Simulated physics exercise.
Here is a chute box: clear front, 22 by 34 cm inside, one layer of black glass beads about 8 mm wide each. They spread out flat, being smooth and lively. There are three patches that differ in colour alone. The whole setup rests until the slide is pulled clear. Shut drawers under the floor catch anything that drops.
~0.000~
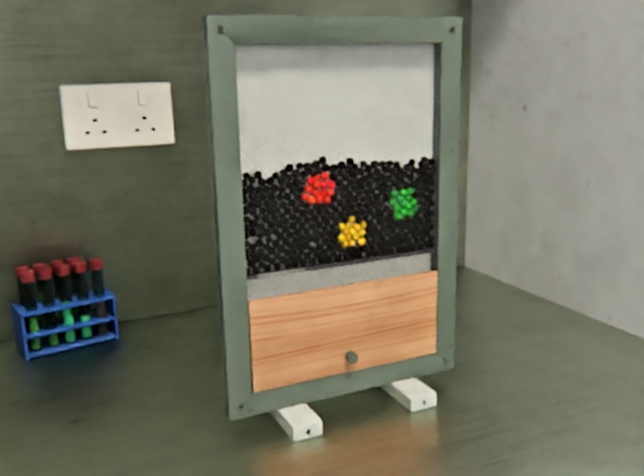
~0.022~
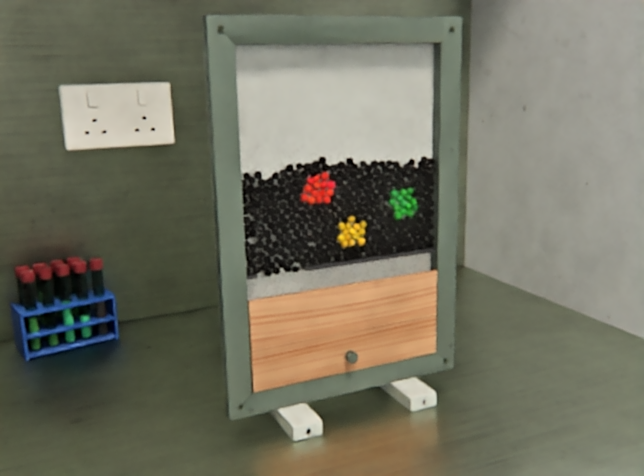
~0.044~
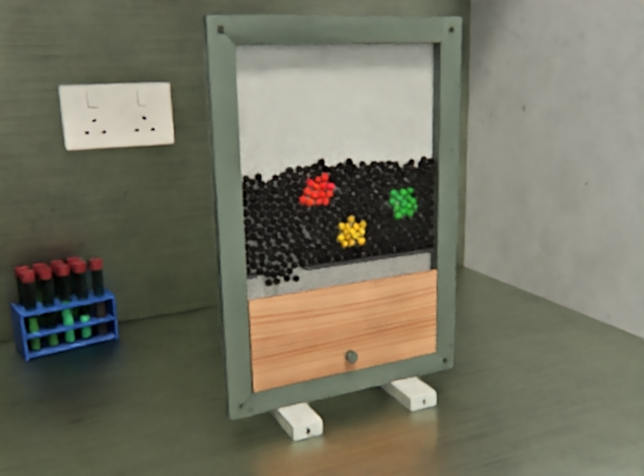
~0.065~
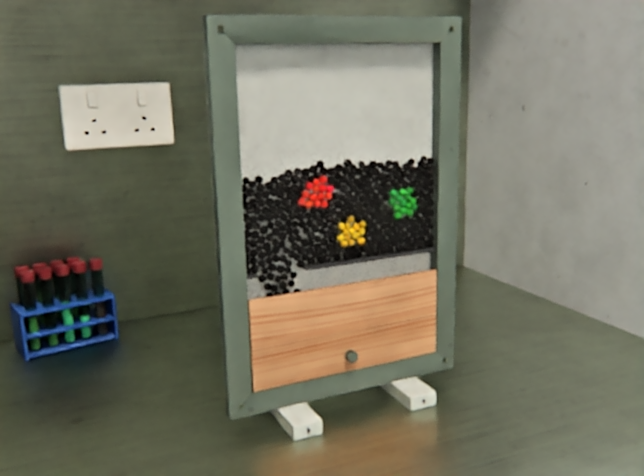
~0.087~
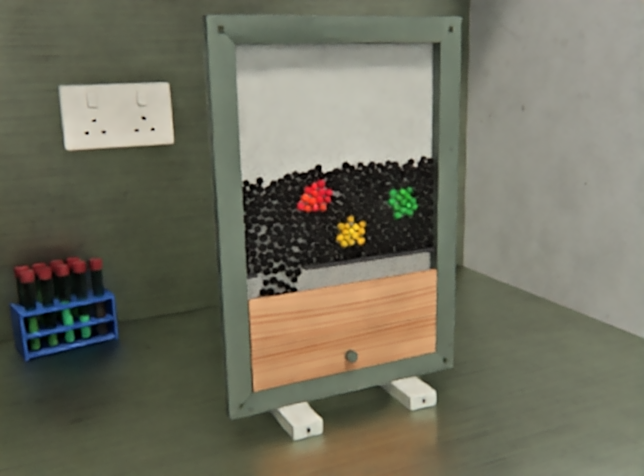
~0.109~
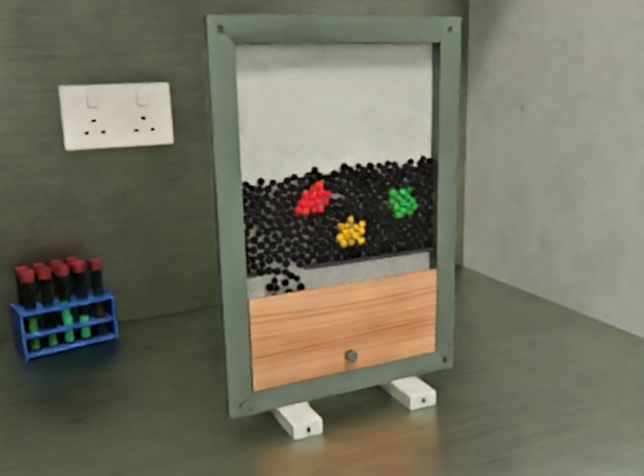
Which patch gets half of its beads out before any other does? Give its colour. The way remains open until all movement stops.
First to half empty: Red.
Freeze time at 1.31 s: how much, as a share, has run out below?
Roughly 70 percent by then.
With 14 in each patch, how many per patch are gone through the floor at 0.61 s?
From red, 14; from green, 0; from yellow, 0.
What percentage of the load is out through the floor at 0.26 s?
Roughly 20 %.
After 0.26 s, 20 % are out; out of 14, red 0, green 0, yellow 0.
After 0.61 s, 50 % are out; out of 14, red 14, green 0, yellow 0.
After 1.31 s, 70 % are out; out of 14, red 14, green 0, yellow 14.
Settled by 3.4 s, 80 % are out; out of 14, red 14, green 3, yellow 14; half out at red 0.39 s, green never, yellow 0.81 s.
